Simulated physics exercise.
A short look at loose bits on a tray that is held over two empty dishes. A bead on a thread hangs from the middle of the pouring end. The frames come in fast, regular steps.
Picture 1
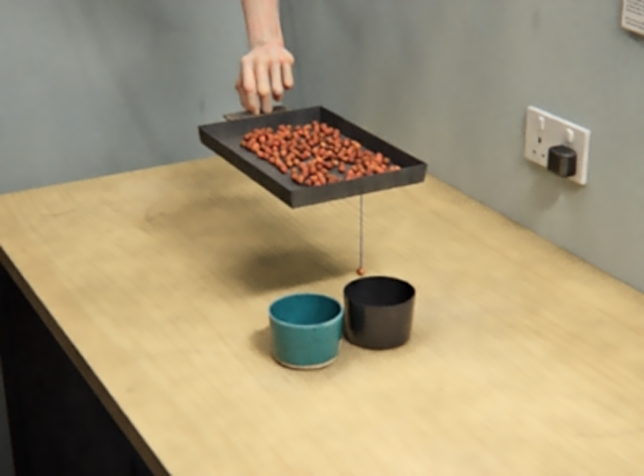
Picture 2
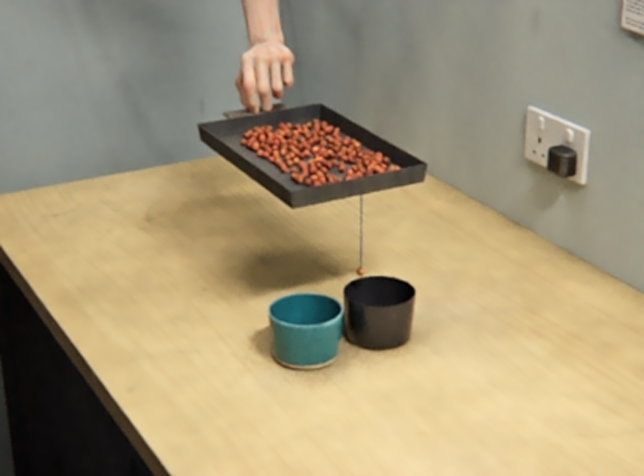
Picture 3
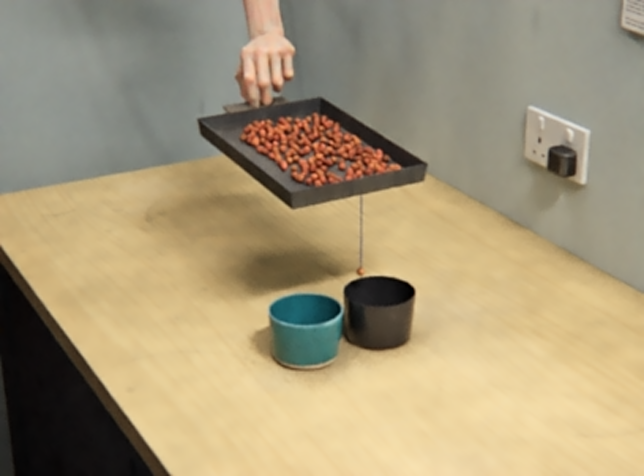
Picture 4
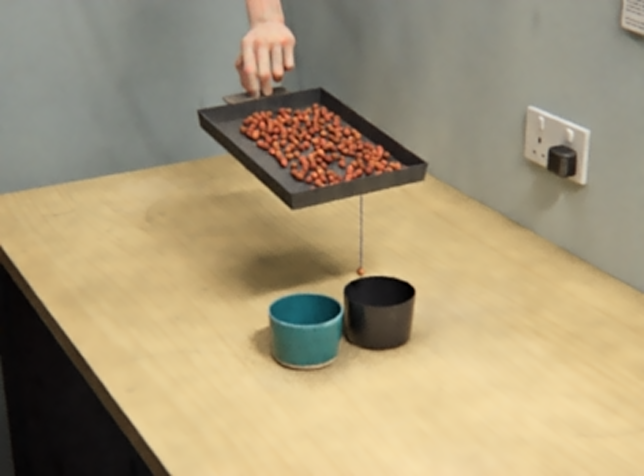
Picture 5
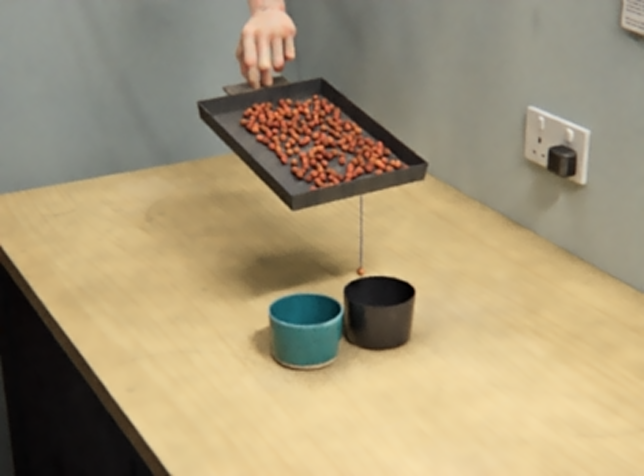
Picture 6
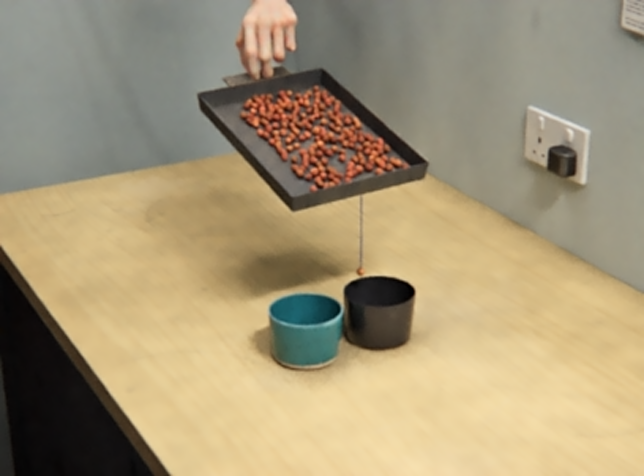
The video shows a hand holding a dark tray of reddish-brown pellets above a teal dish and a black dish, gradually raising the handle end so the tray slopes toward its pouring end, whose left corner dips slightly.
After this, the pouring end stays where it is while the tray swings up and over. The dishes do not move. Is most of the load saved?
They take over half between them.
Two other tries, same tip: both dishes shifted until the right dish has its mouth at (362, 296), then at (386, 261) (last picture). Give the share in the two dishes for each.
Roughly 60 per cent, and 0 per cent.
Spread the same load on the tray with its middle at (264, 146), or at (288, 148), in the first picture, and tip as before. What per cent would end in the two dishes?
First some 70, then 70 per cent.
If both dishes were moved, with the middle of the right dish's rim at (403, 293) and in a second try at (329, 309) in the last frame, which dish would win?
One: The left dish. Two: Right.
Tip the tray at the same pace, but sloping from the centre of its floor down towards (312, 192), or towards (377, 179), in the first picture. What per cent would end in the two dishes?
Roughly 90 per cent, and 20 per cent.
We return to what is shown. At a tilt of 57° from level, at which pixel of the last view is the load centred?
Roughly at (337, 165).
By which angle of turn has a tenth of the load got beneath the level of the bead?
Roughly 100°.
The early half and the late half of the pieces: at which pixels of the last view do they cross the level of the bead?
At about (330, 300), then at (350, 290).
Shortly afterwards, tray tipped steeply; all but a few on the tray; only a few in the air.
Next, tray tipped right over; the bulk on the tray; only a few in the left dish; only a few outside both; a little in the air.
Some moments later, tray tipped past a quarter turn; near half in the left dish; near a quarter in the right dish; near a quarter outside both.
In the end, tray tipped past a quarter turn; near half in the left dish; near a quarter in the right dish; near a quarter outside both.
